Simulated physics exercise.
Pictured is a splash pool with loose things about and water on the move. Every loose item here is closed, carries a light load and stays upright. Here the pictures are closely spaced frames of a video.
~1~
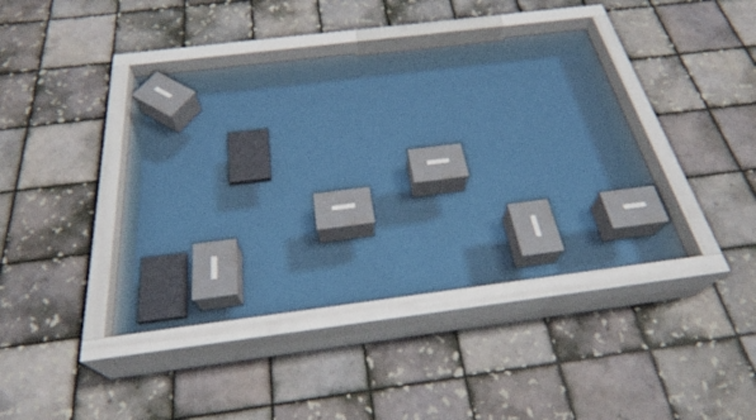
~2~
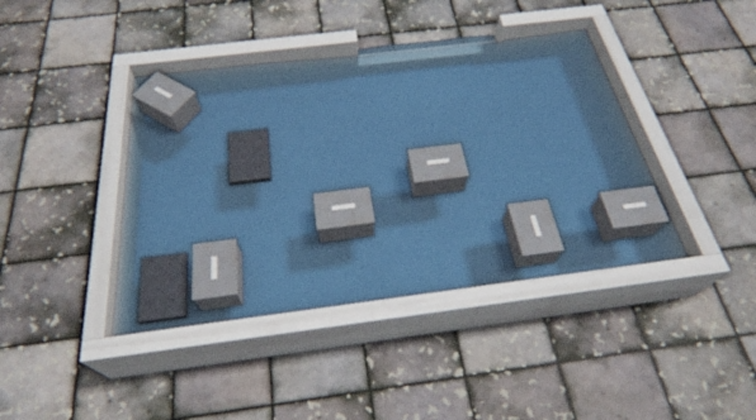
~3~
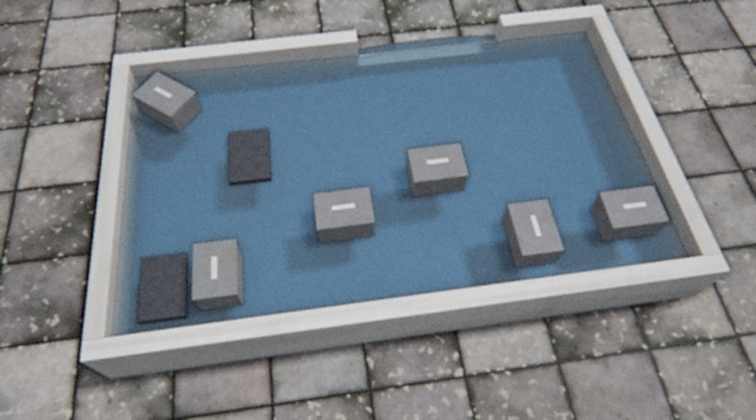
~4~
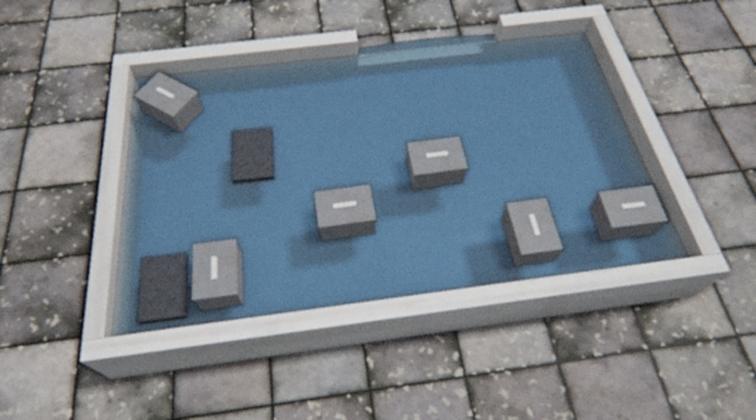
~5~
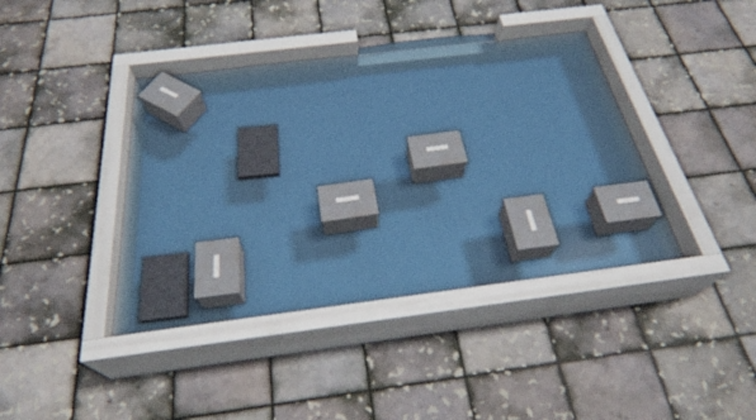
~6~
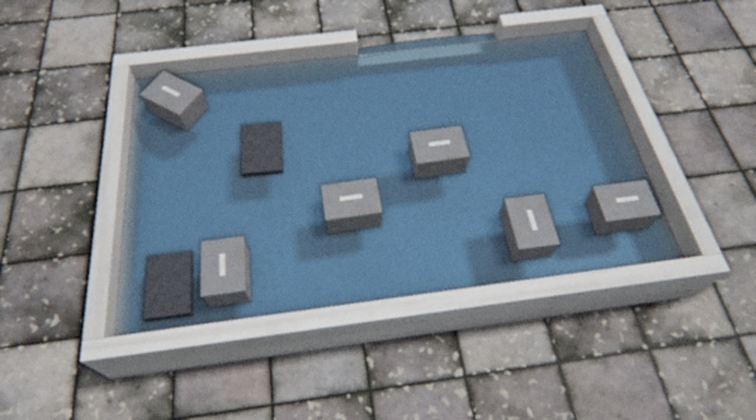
A section of the pool's back wall opened, and then the grey boxes and dark slabs floating in the blue water drifted slightly, most of them edging toward the back and some a little right.
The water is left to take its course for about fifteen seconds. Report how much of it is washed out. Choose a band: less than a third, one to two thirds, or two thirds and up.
Less than a third.
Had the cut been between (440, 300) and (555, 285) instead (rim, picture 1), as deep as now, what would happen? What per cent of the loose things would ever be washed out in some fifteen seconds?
I make it 40 per cent.
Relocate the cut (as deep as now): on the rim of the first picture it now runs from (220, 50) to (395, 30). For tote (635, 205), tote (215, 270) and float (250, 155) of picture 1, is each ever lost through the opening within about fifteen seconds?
Remains, remains, escapes.
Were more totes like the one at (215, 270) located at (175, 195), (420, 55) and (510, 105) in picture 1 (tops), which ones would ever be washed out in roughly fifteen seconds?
Going one by one, I'd say it doesn't leave, then it leaves, then it leaves.
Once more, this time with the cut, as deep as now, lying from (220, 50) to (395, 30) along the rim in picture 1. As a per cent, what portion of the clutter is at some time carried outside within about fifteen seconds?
I reckon close to 20 per cent.
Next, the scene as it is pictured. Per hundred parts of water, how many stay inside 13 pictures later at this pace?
About 76 percent.
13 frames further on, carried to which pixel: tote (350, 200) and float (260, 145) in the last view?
Estimate - first: (378, 176), second: (297, 132).
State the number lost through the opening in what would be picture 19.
I count 0 altogether.
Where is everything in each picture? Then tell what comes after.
The first picture shows a tote at (438, 163), afloat; a float at (249, 155), afloat; 0 of 8 have shifted.
The second picture shows a tote at (438, 163) floats; a float at (249, 155) floats; 0 of 8 have shifted.
The third picture shows a tote at (438, 162), afloat; a float at (249, 155) floats; 0 of 8 have shifted.
The fourth picture shows a tote at (437, 155) floats, close to its start; a float at (252, 153), afloat; 1 of 8 have shifted.
The fifth picture shows a tote at (437, 149) floats, close to its start; a float at (258, 150), afloat, close to its start; 5 of 8 have shifted.
The sixth picture shows a tote at (439, 144) floats, close to its start; a float at (261, 147), afloat, close to its start; 6 of 8 have shifted.
A moment on, 0 of 8 are out; 8 afloat.
Next, 0 of 8 are out; 8 afloat.
Later, 0 of 8 are out; 8 afloat.
In the end, 0 of 8 are out; 8 afloat.
